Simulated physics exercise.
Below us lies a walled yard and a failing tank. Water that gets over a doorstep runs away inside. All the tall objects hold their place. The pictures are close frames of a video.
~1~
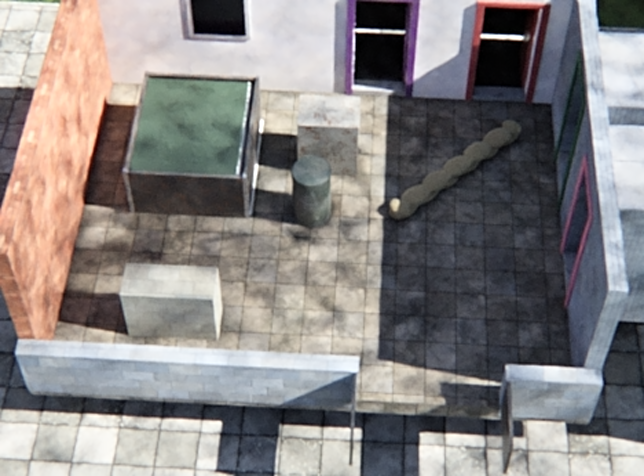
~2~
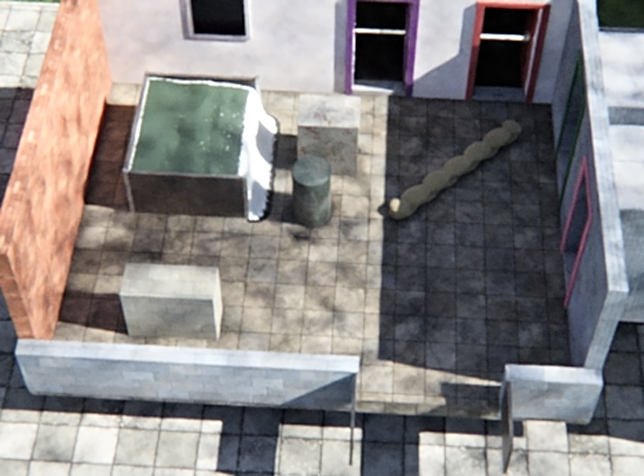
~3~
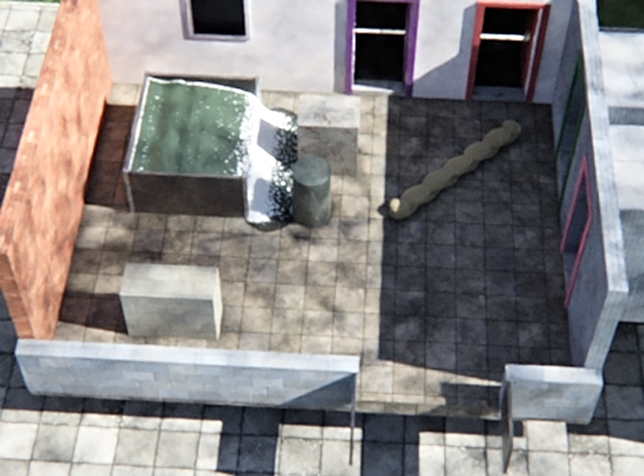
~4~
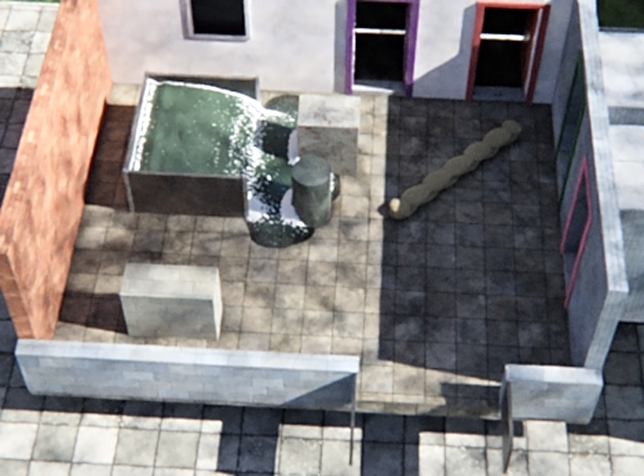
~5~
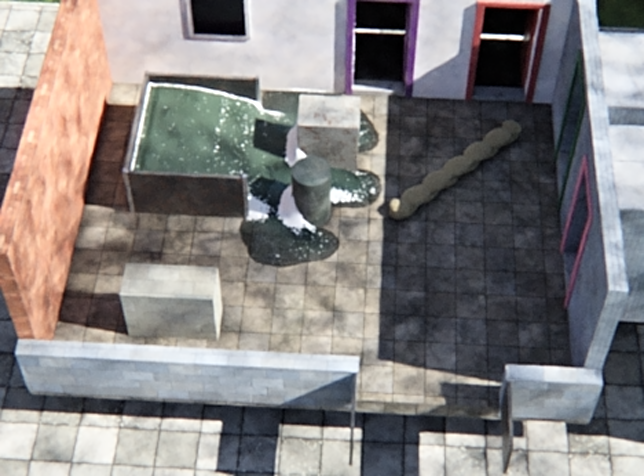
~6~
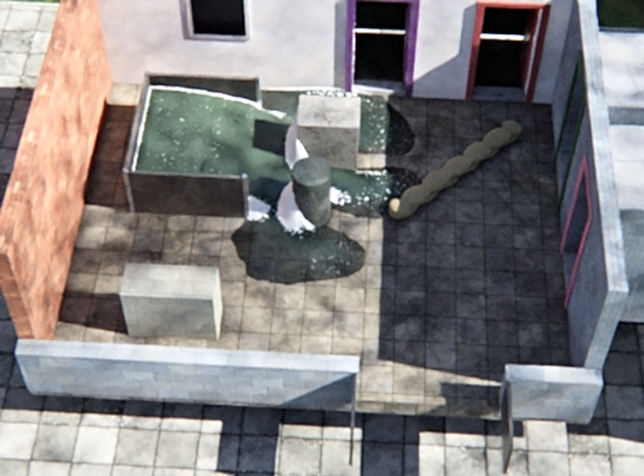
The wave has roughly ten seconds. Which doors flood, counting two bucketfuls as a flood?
One by one: The red door floods; the purple door floods; the green door holds within the limit; the pink door holds within the limit.
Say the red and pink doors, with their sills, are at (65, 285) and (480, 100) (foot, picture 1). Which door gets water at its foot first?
First comes the door marked purple.
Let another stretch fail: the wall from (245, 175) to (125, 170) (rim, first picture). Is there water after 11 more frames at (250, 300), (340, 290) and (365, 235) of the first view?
One after the other: Flooded, flooded, free of water.
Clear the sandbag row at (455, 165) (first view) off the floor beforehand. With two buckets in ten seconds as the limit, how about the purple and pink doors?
My reading: The purple one goes over; the pink one floods.
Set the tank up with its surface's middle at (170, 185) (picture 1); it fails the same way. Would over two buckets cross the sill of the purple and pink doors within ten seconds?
In short: Purple lets less in; pink passes that mark.
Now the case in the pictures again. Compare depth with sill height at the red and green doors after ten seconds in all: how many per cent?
In turn 80 and 10 per cent.
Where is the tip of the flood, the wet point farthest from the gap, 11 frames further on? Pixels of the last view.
Roughly at (503, 393).
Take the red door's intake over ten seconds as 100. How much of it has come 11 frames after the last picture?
About 10 per cent.
A moment on, water covers 40 % of the floor; the red door wet at the sill, nothing in, the purple door under two buckets in, the green door not reached, the pink door not reached.
Next, water covers 65 % of the floor; the red door over two buckets in, the purple door over two buckets in, the green door wet at the sill, nothing in, the pink door not reached.
Then, water covers 80 % of the floor; the red door far over two buckets in, the purple door over two buckets in, the green door wet at the sill, nothing in, the pink door wet at the sill, nothing in.
Later, water covers 90 % of the floor; the red door far over two buckets in, the purple door over two buckets in, the green door wet at the sill, nothing in, the pink door wet at the sill, nothing in.
In the end, water covers 95 % of the floor; the red door far over two buckets in, the purple door over two buckets in, the green door wet at the sill, nothing in, the pink door wet at the sill, nothing in.
